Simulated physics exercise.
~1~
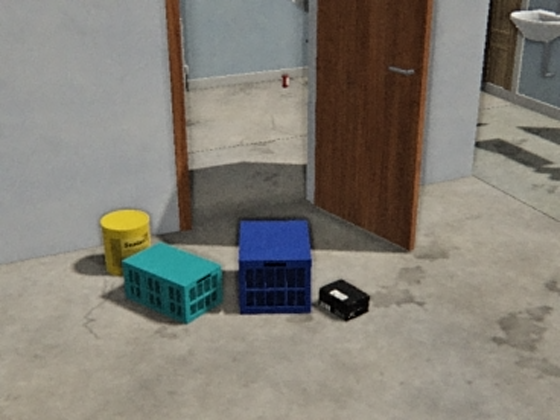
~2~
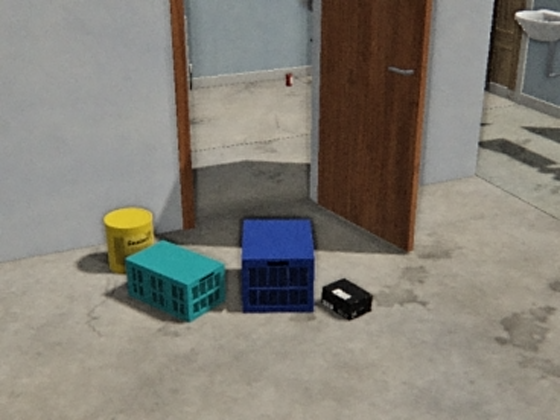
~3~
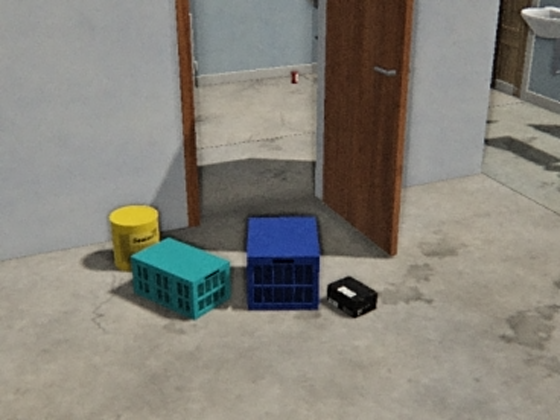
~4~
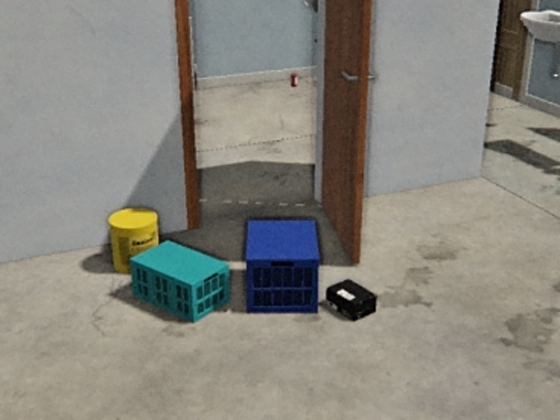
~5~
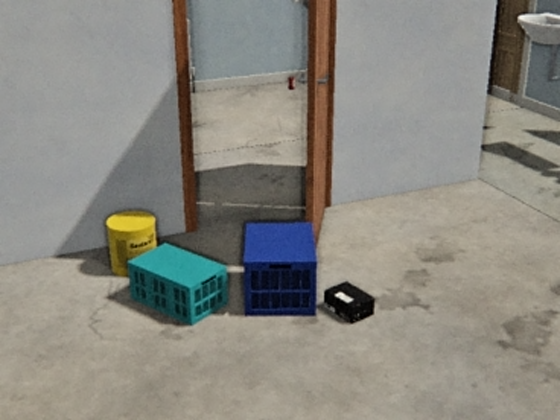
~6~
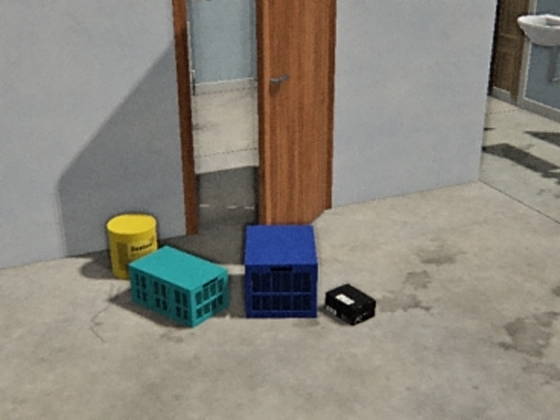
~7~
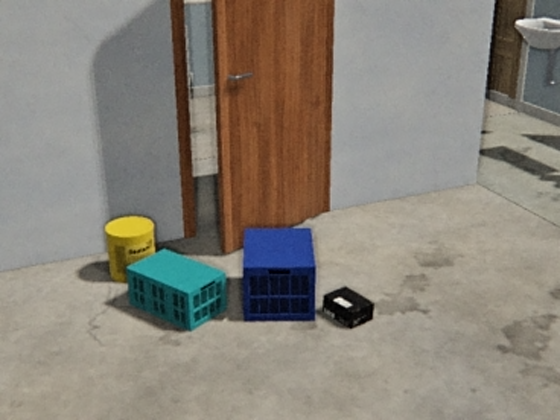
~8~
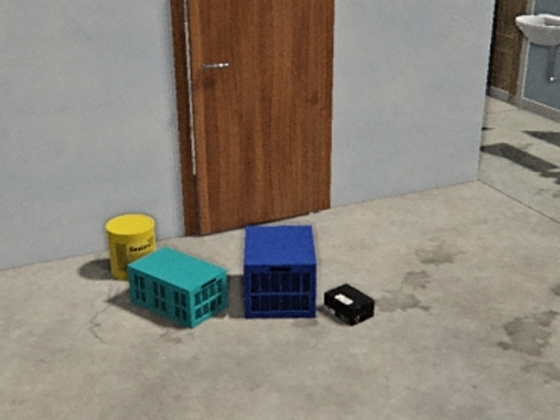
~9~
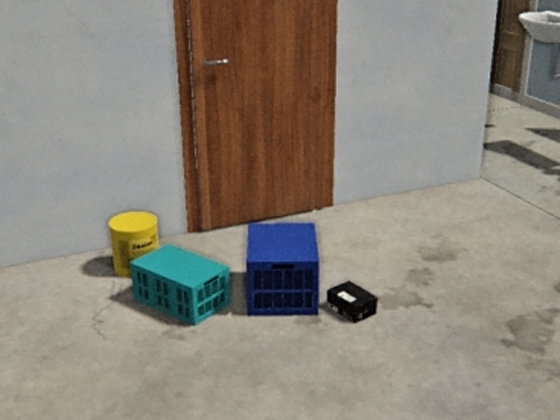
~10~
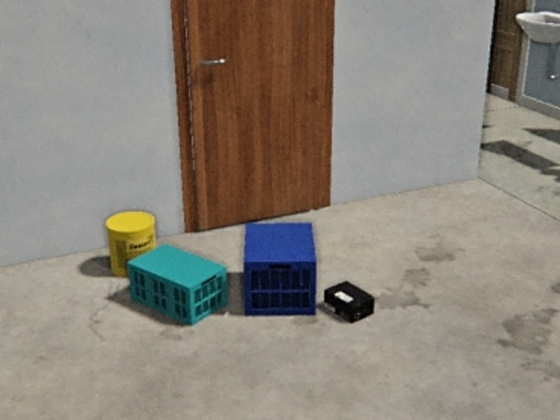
A bare room with a stained concrete floor and pale grey walls is seen from slightly above by a gently swaying camera, with a white basin visible through an opening at the far right. A brown wooden door stands wide open toward the viewer, hinged on the right of its doorway. In front, from left to right, sit a yellow pail, a turquoise crate, a blue chest and a small black parcel. The door swings leftward, passing behind the blue chest and narrowing the gap. It ends fully shut, with all four objects still in place.
